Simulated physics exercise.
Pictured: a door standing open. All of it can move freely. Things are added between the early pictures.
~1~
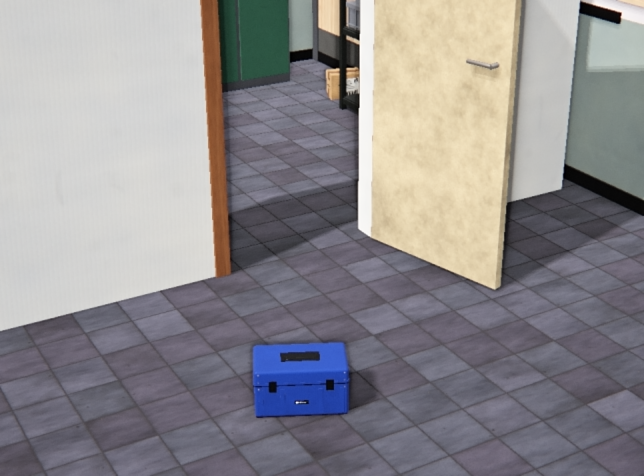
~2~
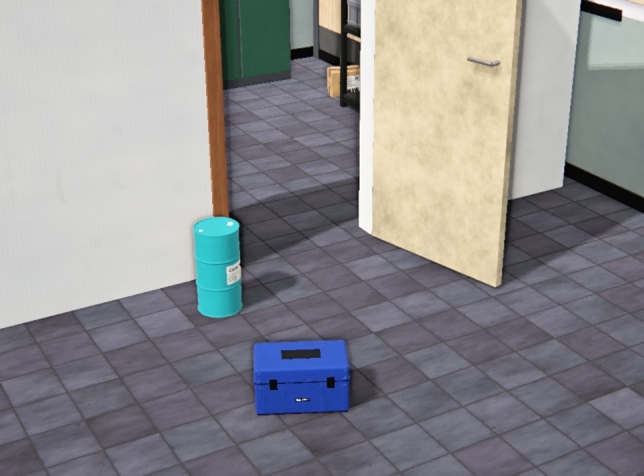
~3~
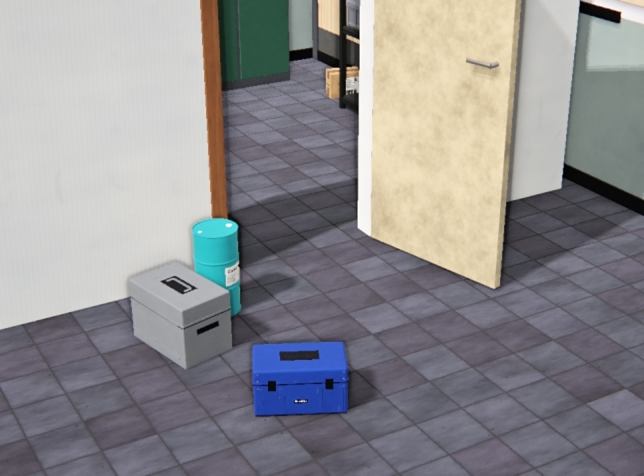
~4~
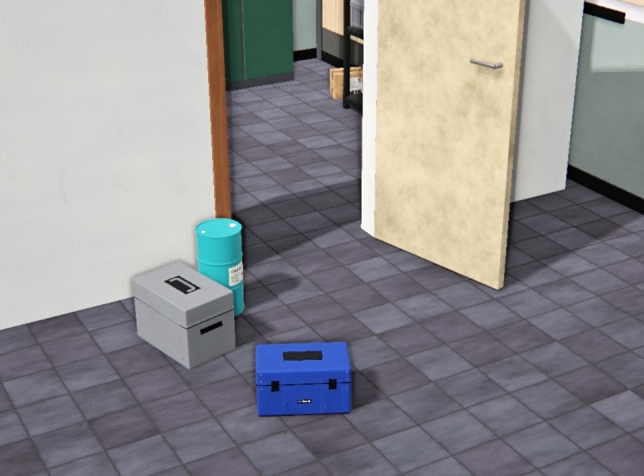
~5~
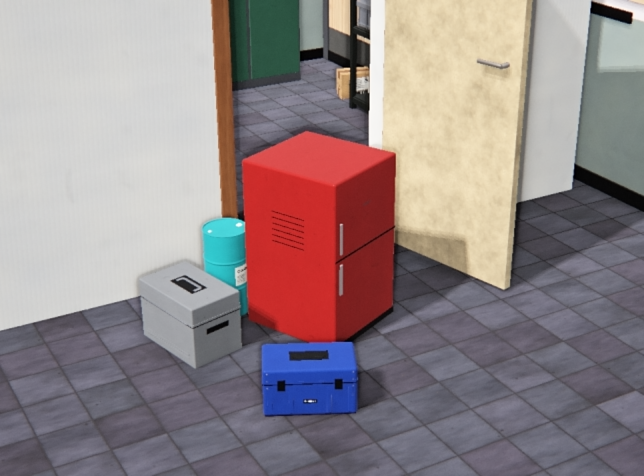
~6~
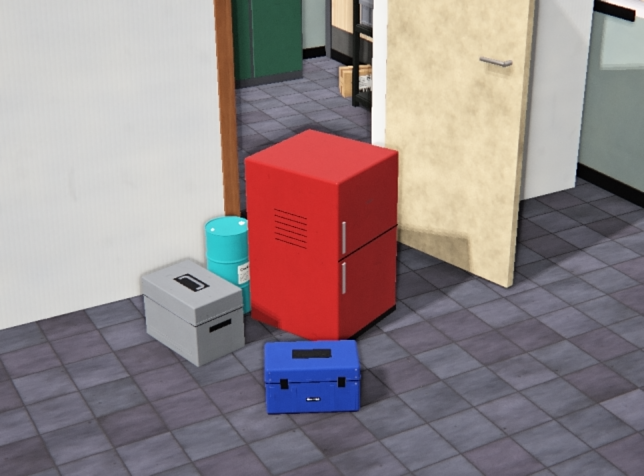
An office room with a grey tiled floor is seen from above, looking towards an open doorway with a pale door standing wide at the right. A blue toolbox sits in front, joined by a turquoise drum near the left doorpost, a grey box beside it, then a tall red appliance before the opening. The objects and door stay still once in view, while the camera drifts slightly left.
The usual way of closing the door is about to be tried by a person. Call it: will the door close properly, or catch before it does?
Catches before closing.
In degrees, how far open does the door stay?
Around 60 degrees.
Then, 0.50 s past the last view, door at 95°.
Then, 0.80 s past the last view, door at 83°.
Then, 1.00 s past the last view, door at 74°.
Then, 1.20 s past the last view, door at 64°.
Finally, door at 62°; all 4 still in place. Final places as the last picture's camera would see them, red appliance near (321, 237).
